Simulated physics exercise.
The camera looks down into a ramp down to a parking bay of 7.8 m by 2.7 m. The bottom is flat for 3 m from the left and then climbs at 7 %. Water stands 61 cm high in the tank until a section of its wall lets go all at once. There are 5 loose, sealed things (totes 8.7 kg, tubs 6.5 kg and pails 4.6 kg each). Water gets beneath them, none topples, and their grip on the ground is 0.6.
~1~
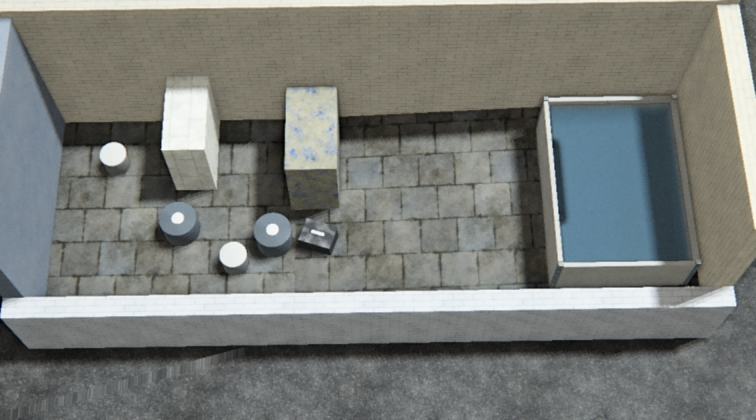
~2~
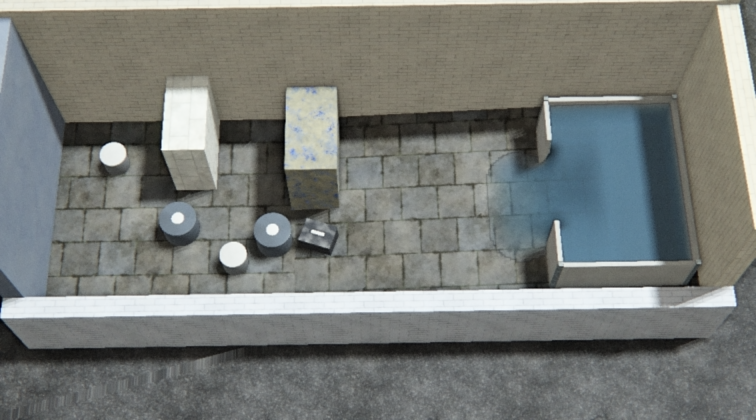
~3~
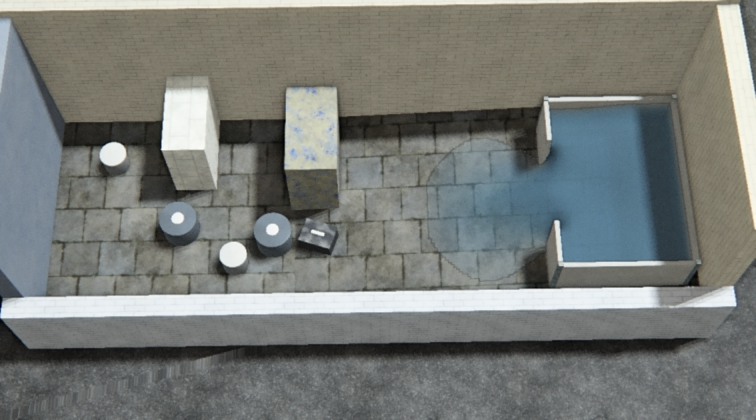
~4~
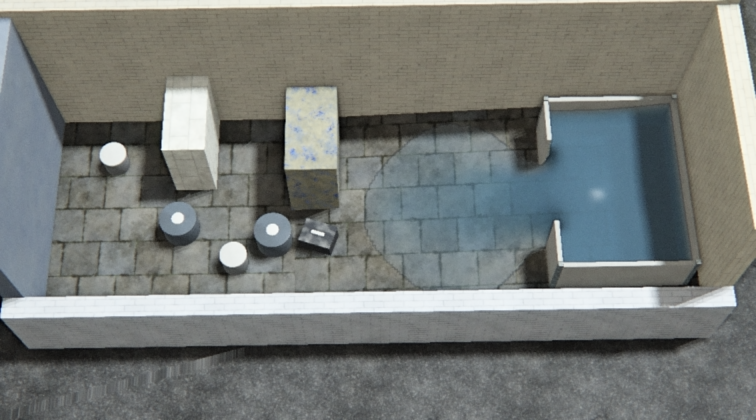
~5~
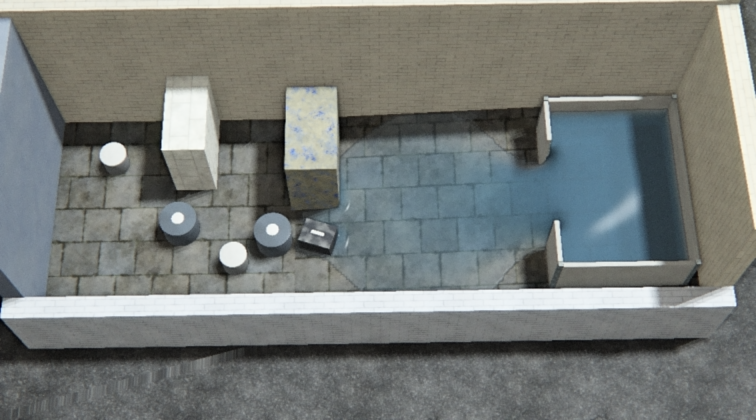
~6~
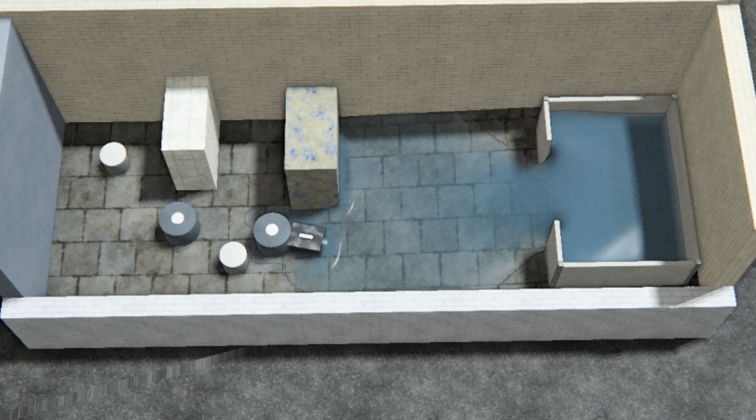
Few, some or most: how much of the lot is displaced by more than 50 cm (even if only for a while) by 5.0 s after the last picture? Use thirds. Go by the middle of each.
That comes to at least two thirds.
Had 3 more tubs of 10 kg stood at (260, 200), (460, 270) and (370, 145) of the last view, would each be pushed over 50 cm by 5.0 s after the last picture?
In turn: Less, past it, under.
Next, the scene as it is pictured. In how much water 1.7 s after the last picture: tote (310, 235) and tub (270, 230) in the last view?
Roughly 20 and 6 cm.
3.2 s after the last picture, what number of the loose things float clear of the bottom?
5 of them.
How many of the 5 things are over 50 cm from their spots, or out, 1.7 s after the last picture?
I count 4.
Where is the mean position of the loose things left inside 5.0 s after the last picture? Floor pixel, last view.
Near (135, 237).
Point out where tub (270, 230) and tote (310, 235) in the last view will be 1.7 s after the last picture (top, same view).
Near (102, 215) and (65, 270).
Then, 0.4 s after the last picture 1 of 5 are over 50 cm from their spots; 0 afloat.
Then, 1.7 s after the last picture 4 of 5 are over 50 cm from their spots; 4 afloat.
Then, 3.2 s after the last picture 5 of 5 are over 50 cm from their spots; 5 afloat.
Then, 5.0 s after the last picture 4 of 5 are over 50 cm from their spots, and 5 have been at some point; 5 afloat.
